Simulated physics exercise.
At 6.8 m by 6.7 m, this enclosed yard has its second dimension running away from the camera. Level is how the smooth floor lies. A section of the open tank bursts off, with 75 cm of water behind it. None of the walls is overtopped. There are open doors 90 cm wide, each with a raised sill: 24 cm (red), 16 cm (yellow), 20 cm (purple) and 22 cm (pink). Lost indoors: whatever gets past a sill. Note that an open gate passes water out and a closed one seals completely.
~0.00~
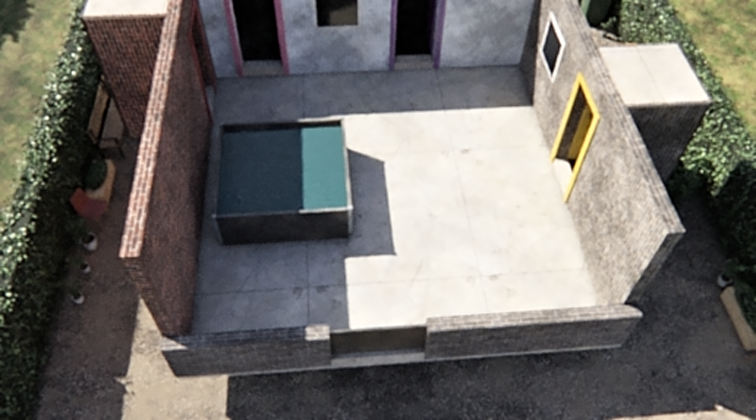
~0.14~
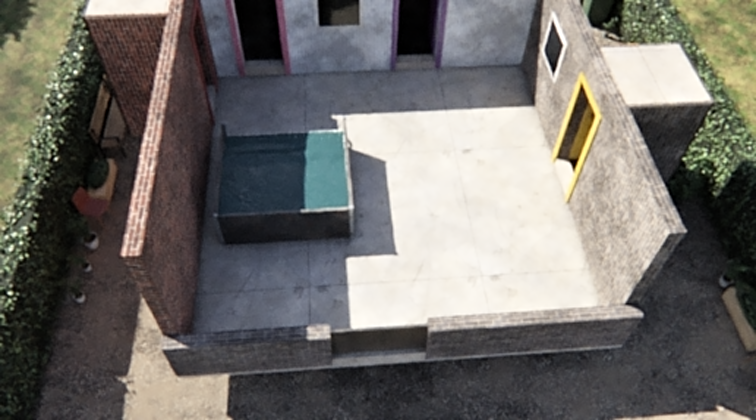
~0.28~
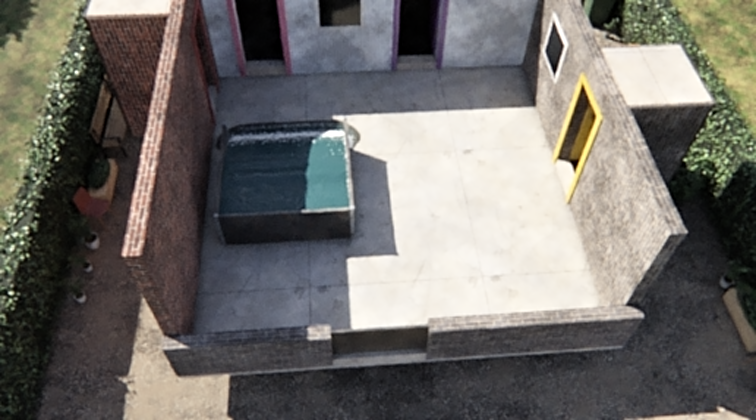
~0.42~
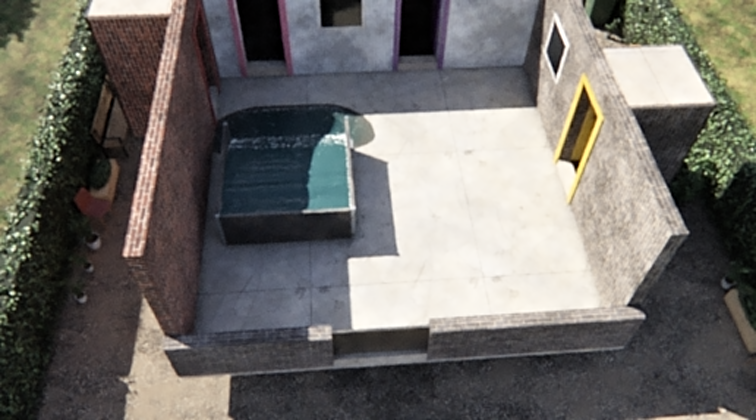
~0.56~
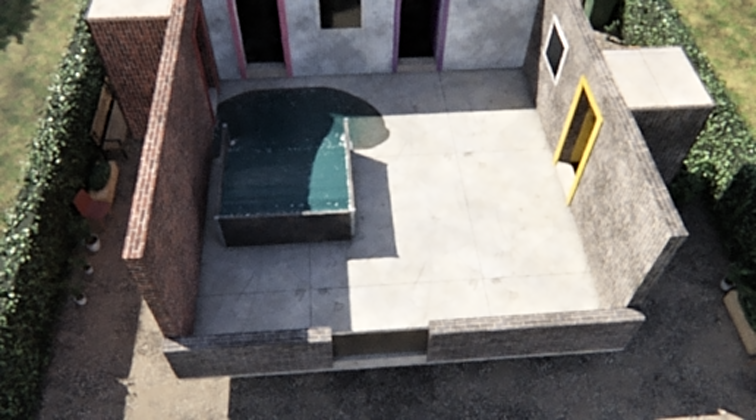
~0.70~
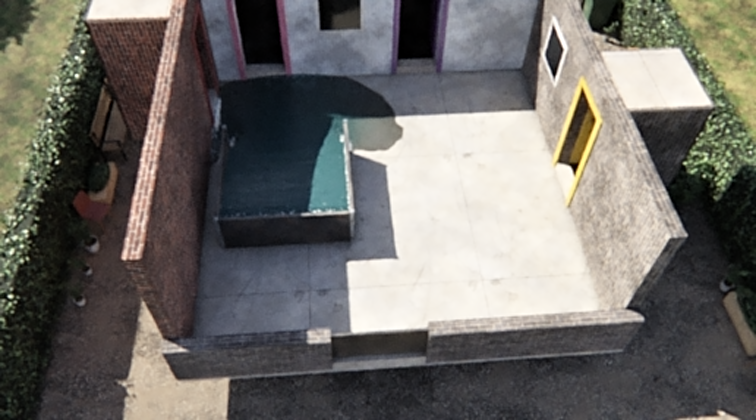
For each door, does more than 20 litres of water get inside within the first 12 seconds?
As I see it, at the red door the amount let in will top the limit; at the yellow door the amount let in will fall short of the limit; at the purple door the amount let in will fall short of the limit; at the pink door the amount let in will top the limit.
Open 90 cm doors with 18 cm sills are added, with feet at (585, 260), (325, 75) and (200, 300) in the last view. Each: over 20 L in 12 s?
Note, doorways in listed order: Stays short, goes beyond, stays short.
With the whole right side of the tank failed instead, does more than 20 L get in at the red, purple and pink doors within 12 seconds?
Outcomes - red: Not exceeded, purple: Not exceeded, pink: Not exceeded.
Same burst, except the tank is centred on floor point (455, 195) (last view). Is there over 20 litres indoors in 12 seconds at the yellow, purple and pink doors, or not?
Yellow stays inside, purple goes beyond, pink stays inside, judged against that limit.
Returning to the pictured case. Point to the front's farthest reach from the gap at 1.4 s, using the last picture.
Somewhere about (421, 73).
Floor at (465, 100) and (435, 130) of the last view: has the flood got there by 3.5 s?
I'd say drenched, then drenched.
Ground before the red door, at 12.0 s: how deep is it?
It's about 8.5 cm.
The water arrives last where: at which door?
Yellow.
After 1.4 s water covers 25 % of the floor and is deepest (51 cm) near (261, 80); red door 20 cm at the sill, 0 L in, yellow door not reached, purple door 8 cm at the sill, 0 L in, pink door 49 cm at the sill, 80 L in.
After 2.2 s water covers 30 % of the floor and is deepest (48 cm) near (277, 79); red door 35 cm at the sill, 11 L in, yellow door not reached, purple door 18 cm at the sill, 0 L in, pink door 47 cm at the sill, 226 L in.
After 3.5 s water covers 45 % of the floor and is deepest (31 cm) near (514, 69); red door 27 cm at the sill, 61 L in, yellow door 2 cm at the sill, 0 L in, purple door 14 cm at the sill, 0 L in, pink door 26 cm at the sill, 326 L in.
After 7.0 s water covers 80 % of the floor and is deepest (20 cm) near (600, 331); red door 8 cm at the sill, 66 L in, yellow door 11 cm at the sill, 0 L in, purple door 7 cm at the sill, 0 L in, pink door 8 cm at the sill, 332 L in.
After 12.0 s water covers 100 % of the floor and is deepest (19 cm) near (214, 357); red door 8 cm at the sill, 66 L in, yellow door 5 cm at the sill, 0 L in, purple door 8 cm at the sill, 0 L in, pink door 8 cm at the sill, 332 L in.
